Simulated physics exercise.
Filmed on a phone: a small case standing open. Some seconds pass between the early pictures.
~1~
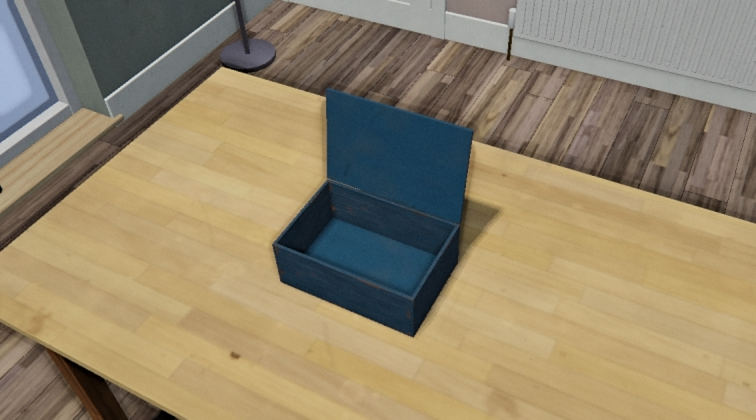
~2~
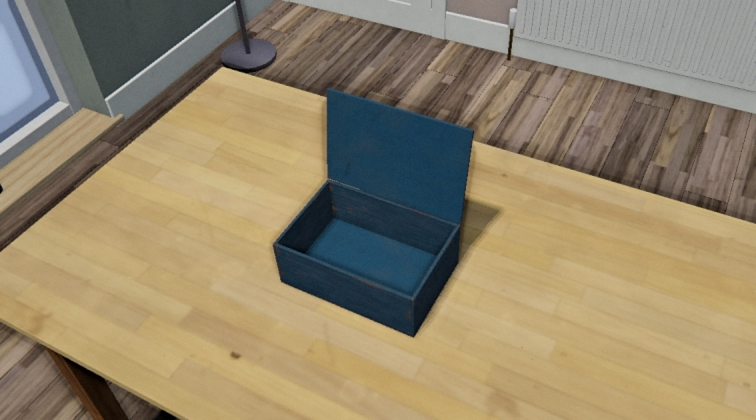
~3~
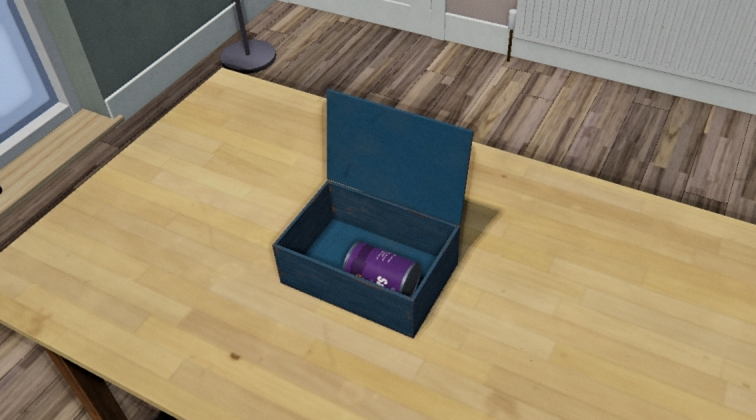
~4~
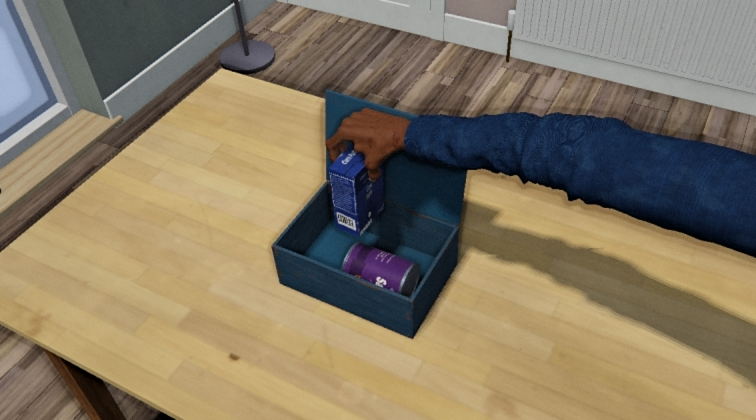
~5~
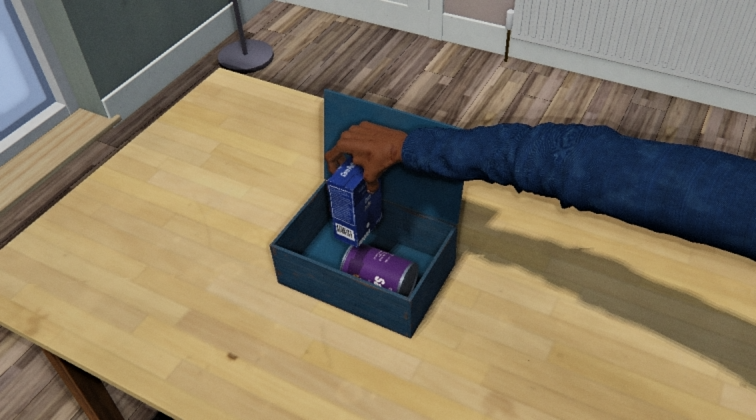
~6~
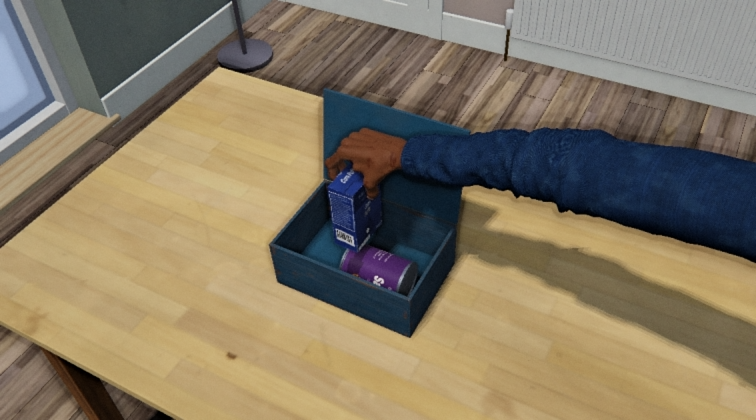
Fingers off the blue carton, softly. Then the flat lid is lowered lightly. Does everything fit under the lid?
As it turns out, it stays ajar.
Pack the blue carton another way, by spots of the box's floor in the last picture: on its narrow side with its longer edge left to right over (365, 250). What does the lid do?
Then it closes.
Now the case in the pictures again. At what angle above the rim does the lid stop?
About 80°.
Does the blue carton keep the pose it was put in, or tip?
It ends up tilted.
Then, 0.20 s after the last picture, blue carton tipped 18° from how it was near (358, 208).
Then, 0.30 s after the last picture, blue carton tipped 43° from how it was near (361, 211); purple tin rolled a little.
Then, 0.40 s after the last picture, blue carton tipped 47° from how it was near (357, 210); purple tin rolled a little.
Then, 1.20 s after the last picture, lid starting down; blue carton tipped 47° from how it was near (359, 210); purple tin rolled a little.
At rest, lid 80° above the rim; tipped over in the box, blue carton; purple tin in place. Seen from the same camera at the end, blue carton near (359, 210).
